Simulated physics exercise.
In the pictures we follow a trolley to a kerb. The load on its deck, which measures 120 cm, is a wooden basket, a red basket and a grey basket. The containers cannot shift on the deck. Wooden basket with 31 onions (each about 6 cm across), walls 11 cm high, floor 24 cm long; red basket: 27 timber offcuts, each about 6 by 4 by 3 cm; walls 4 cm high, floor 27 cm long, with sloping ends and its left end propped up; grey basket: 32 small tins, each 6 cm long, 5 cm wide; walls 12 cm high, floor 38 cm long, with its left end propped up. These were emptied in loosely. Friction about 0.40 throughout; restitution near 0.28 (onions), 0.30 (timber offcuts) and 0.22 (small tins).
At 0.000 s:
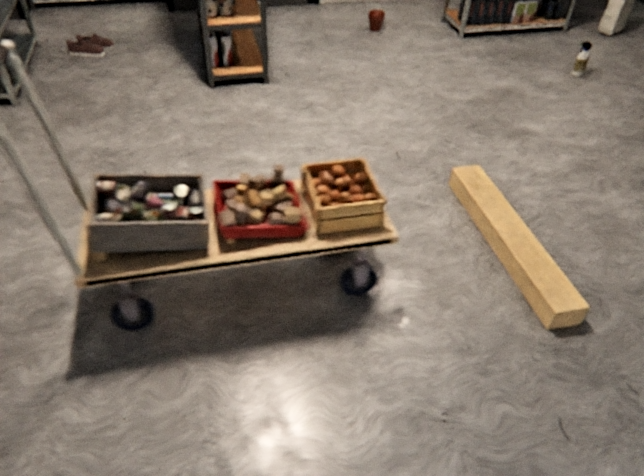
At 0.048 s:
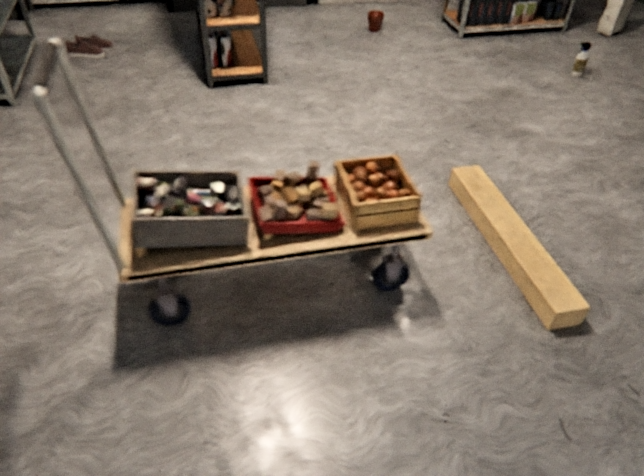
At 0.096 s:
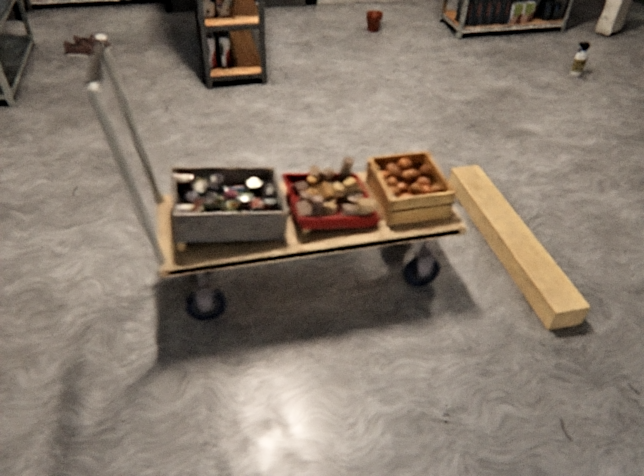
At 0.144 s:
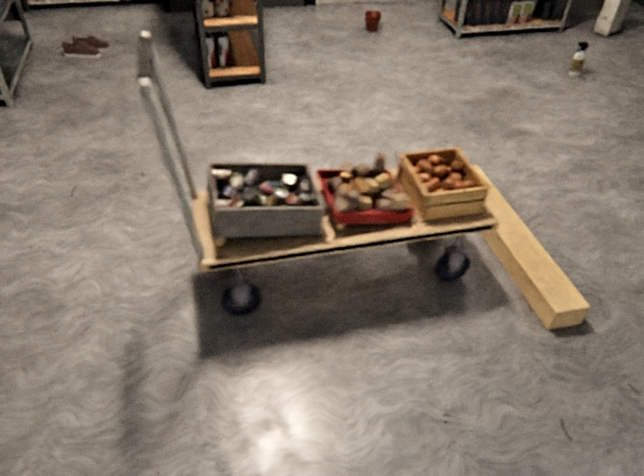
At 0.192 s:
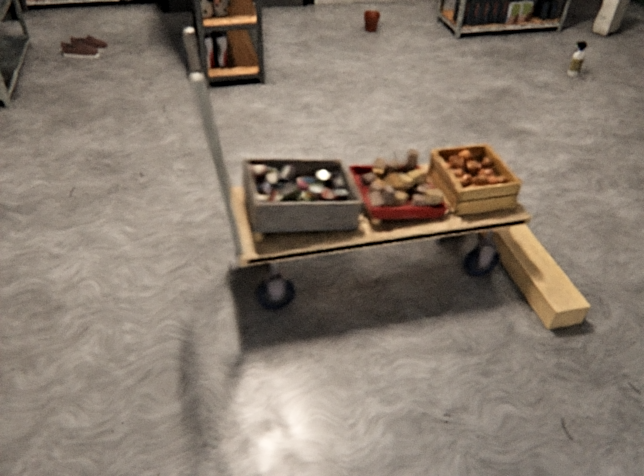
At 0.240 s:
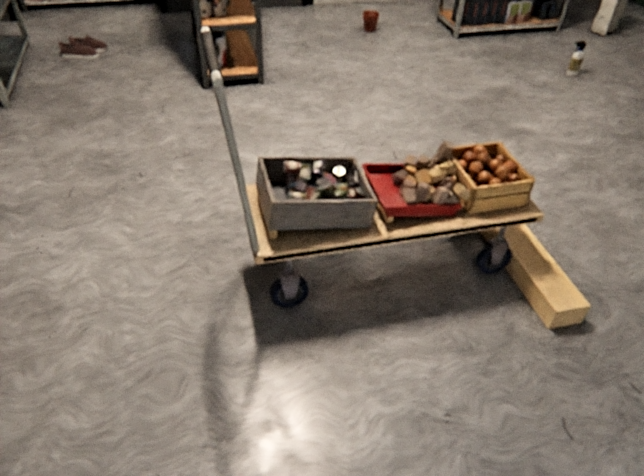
Flatbed trolley carrying grey, red and wooden containers rolling right up to a wooden beam, chunky pieces sliding rightward in the red one.
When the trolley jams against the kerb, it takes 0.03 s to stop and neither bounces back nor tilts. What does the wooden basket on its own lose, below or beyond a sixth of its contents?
It is going to lose a smaller share than a sixth.
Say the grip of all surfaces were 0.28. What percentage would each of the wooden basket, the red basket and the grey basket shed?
In that setup wooden basket sheds 10 percent, red basket sheds 40 percent, and grey basket sheds 20 percent.
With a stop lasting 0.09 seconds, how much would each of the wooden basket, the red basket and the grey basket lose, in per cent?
In that case wooden basket 0, red basket 20 and grey basket 10 per cent.
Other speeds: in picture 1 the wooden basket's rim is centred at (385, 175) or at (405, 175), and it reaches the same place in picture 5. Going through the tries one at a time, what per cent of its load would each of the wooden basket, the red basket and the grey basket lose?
Per cent lost, first try then second - wooden basket: 0, 0; red basket: 30, 10; grey basket: 10, 0.
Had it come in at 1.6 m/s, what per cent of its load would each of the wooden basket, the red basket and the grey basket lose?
Wooden basket 0 %, red basket 10 %, grey basket 0 %.
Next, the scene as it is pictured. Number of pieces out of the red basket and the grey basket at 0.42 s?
Roughly - red basket: 4; grey basket: 2.
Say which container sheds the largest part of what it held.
It's the red basket.
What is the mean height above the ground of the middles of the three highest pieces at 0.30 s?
Roughly 58 centimetres.
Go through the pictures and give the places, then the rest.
In the first frame (we follow the rim corner now nearest the camera; the camera moves round a little), wooden basket at (321, 208); red basket at (222, 227); 64 cm still to roll; nothing out yet.
In the second frame, wooden basket at (359, 204); red basket at (261, 223); 49 cm still to roll.
In the third frame, wooden basket at (395, 199); red basket at (299, 218); 35 cm still to roll.
In the fourth frame, wooden basket at (430, 195); red basket at (336, 213); 20 cm still to roll.
In the fifth frame, wooden basket at (464, 190); red basket at (373, 208); 6 cm still to roll.
In the sixth frame, wooden basket at (477, 187); red basket at (387, 206); stopped; 1 out, the lowest offcut at (463, 191).
After 0.30 s, 0 of 31 out of the wooden basket, 4 of 27 out of the red basket and 0 of 32 out of the grey basket.
After 0.42 s, 1 of 31 out of the wooden basket, 4 of 27 out of the red basket and 2 of 32 out of the grey basket.
After 0.65 s, 1 of 31 out of the wooden basket, 7 of 27 out of the red basket and 7 of 32 out of the grey basket.
Outcome (at 1.15 s), 1 of 31 out of the wooden basket, 9 of 27 out of the red basket and 7 of 32 out of the grey basket. Asked share, 1 of 31, 3 per cent.
